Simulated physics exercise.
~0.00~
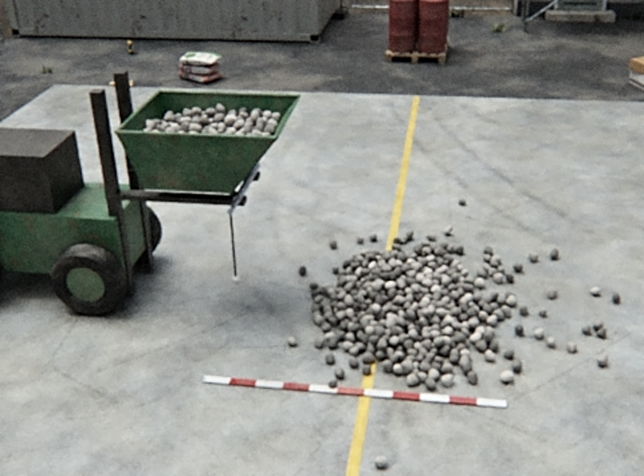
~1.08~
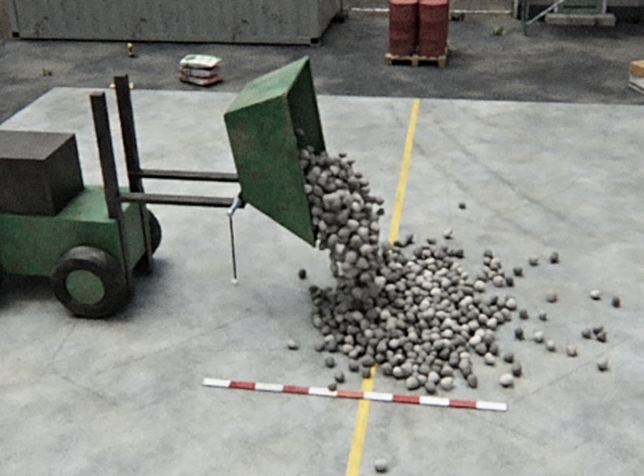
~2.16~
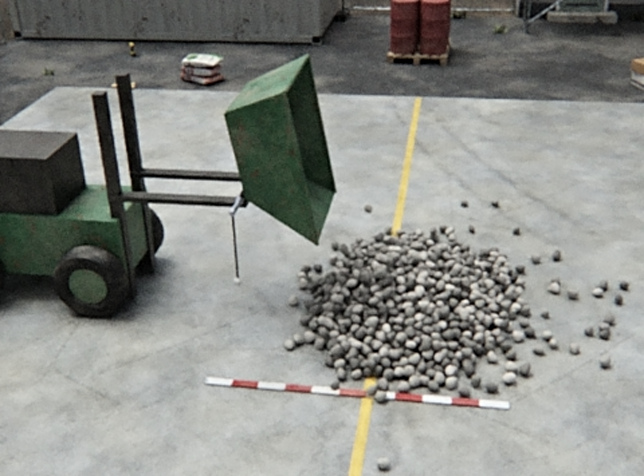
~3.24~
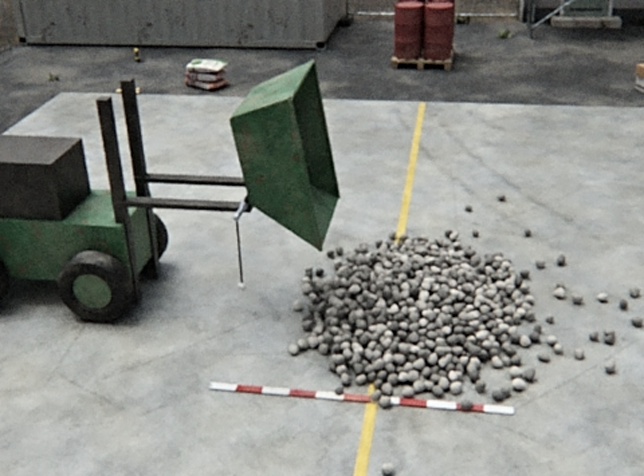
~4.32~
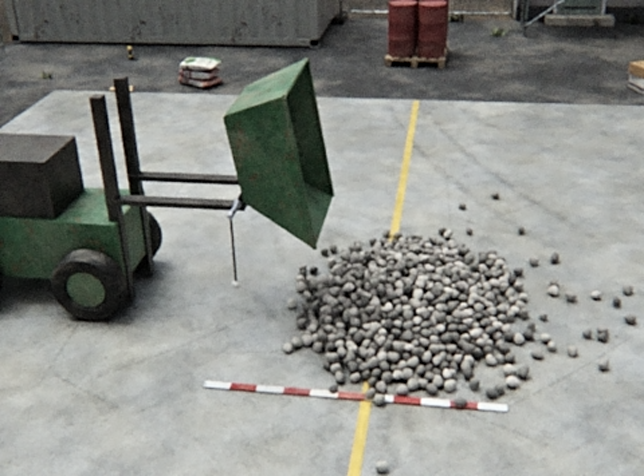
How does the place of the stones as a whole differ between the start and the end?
At the start the stones are split between the raised skip and the heap on the ground. By the end they all lie on the ground, so as a whole they are farther right and lower.
